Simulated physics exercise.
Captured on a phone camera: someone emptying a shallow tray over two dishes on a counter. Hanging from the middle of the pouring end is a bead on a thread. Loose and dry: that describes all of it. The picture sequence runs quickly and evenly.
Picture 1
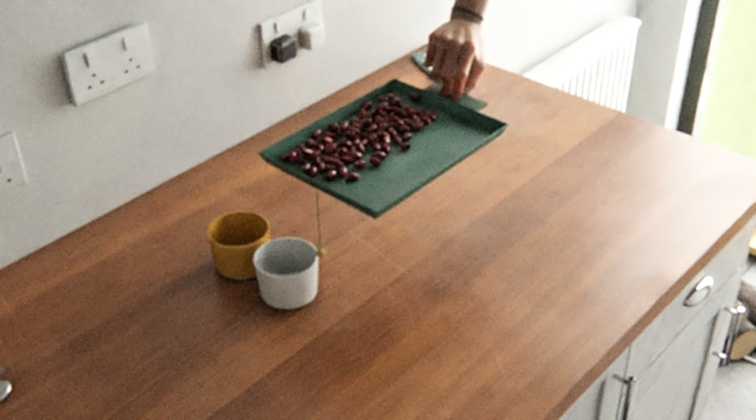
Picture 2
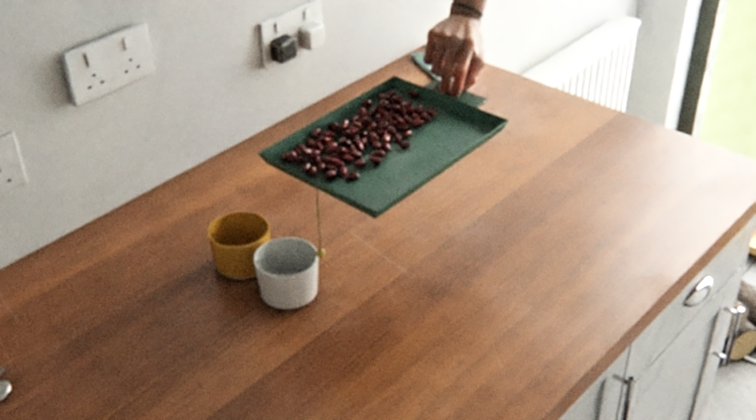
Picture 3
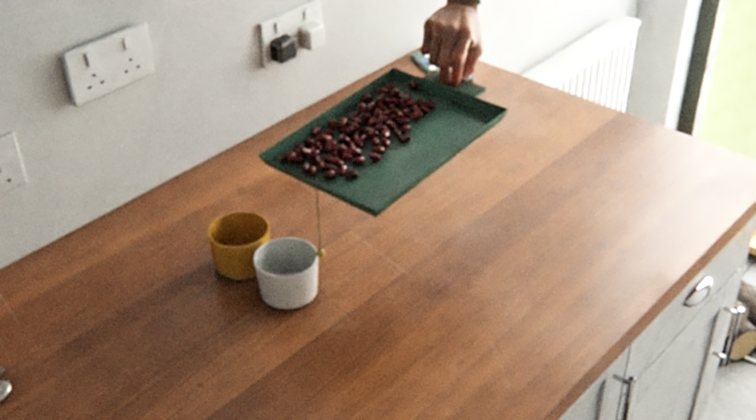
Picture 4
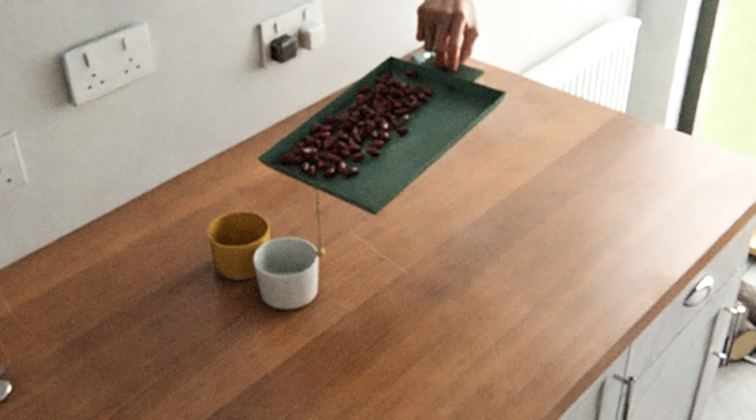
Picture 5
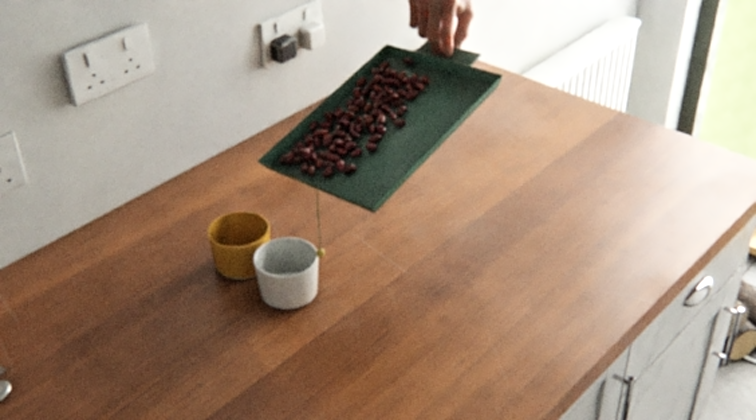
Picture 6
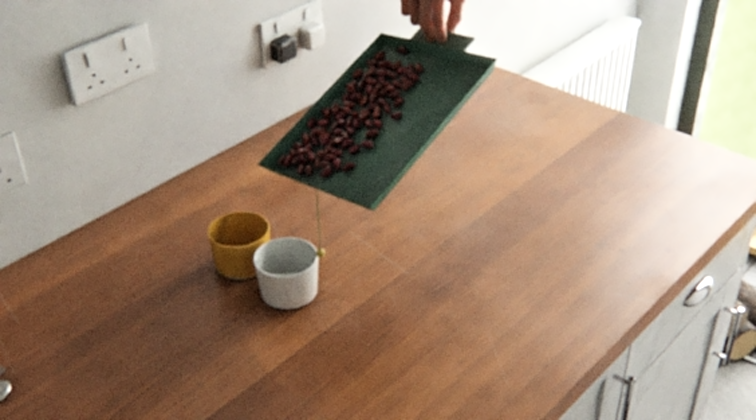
On a wooden kitchen counter beside a pale wall with sockets, seen from above at an angle, the view stays still. A hand at the upper right grips a dark green tray of dark red kidney beans, a bead hanging on a thread from its near edge, with a mustard dish and a pale grey dish below left. The hand steadily raises the tray's far end, steepening its slant, while the beans shift only slightly.
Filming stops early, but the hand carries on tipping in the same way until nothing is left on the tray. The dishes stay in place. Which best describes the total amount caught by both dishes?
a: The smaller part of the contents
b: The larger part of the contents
The larger part of the contents (b).
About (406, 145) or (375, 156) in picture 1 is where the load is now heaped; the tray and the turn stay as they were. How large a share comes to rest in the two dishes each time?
Try 1: 60 %; try 2: 70 %.
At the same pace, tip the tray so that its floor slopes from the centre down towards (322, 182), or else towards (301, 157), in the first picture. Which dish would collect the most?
Rightward dish at the first place, Rightward dish at the second.
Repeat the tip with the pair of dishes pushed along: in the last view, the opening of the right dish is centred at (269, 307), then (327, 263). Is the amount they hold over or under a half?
First under half, then the smaller part.
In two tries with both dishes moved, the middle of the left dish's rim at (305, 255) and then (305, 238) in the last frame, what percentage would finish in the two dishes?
Around 20 % followed by around 0 %.
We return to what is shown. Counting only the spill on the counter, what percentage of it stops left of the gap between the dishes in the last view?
Around 60 per cent, I reckon.
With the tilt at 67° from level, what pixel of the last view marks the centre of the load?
(286, 160).
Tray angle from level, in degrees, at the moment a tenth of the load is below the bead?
Roughly 75°.
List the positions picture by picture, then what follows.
In the first picture, corners of the pouring end at (266, 152) and (375, 208), level; middle of the load at (363, 137), kidney beans; left dish at (218, 257); right dish at (264, 286); bead on its thread at (321, 253).
In the second picture, corners of the pouring end at (266, 153) and (375, 207), level; middle of the load at (363, 136).
In the third picture, corners of the pouring end at (265, 154) and (374, 206), tipped barely, lowest at the left corner; middle of the load at (363, 132).
In the fourth picture, corners of the pouring end at (264, 157) and (373, 204), tipped a little, lowest at the left corner; middle of the load at (361, 126).
In the fifth picture, corners of the pouring end at (264, 159) and (371, 203), tipped clearly, lowest at the left corner; middle of the load at (359, 120).
In the sixth picture, corners of the pouring end at (264, 162) and (369, 202), tipped clearly, lowest at the left corner; middle of the load at (355, 115), a stray few on the move; left dish at (218, 257); right dish at (264, 286).
Soon, tray tipped steeply; most on the tray; a stray few in the right dish; about a quarter in the air.
A while on, tray tipped past a quarter turn; about a third in the right dish; about a third in the left dish; about a quarter outside both; a small part in the air.
Towards the end, tray tipped past a quarter turn; about half in the right dish; about a third in the left dish; about a quarter outside both; a stray few in the air.
Finally, tray tipped past a quarter turn; about half in the right dish; about a third in the left dish; about a quarter outside both; a stray few in the air.
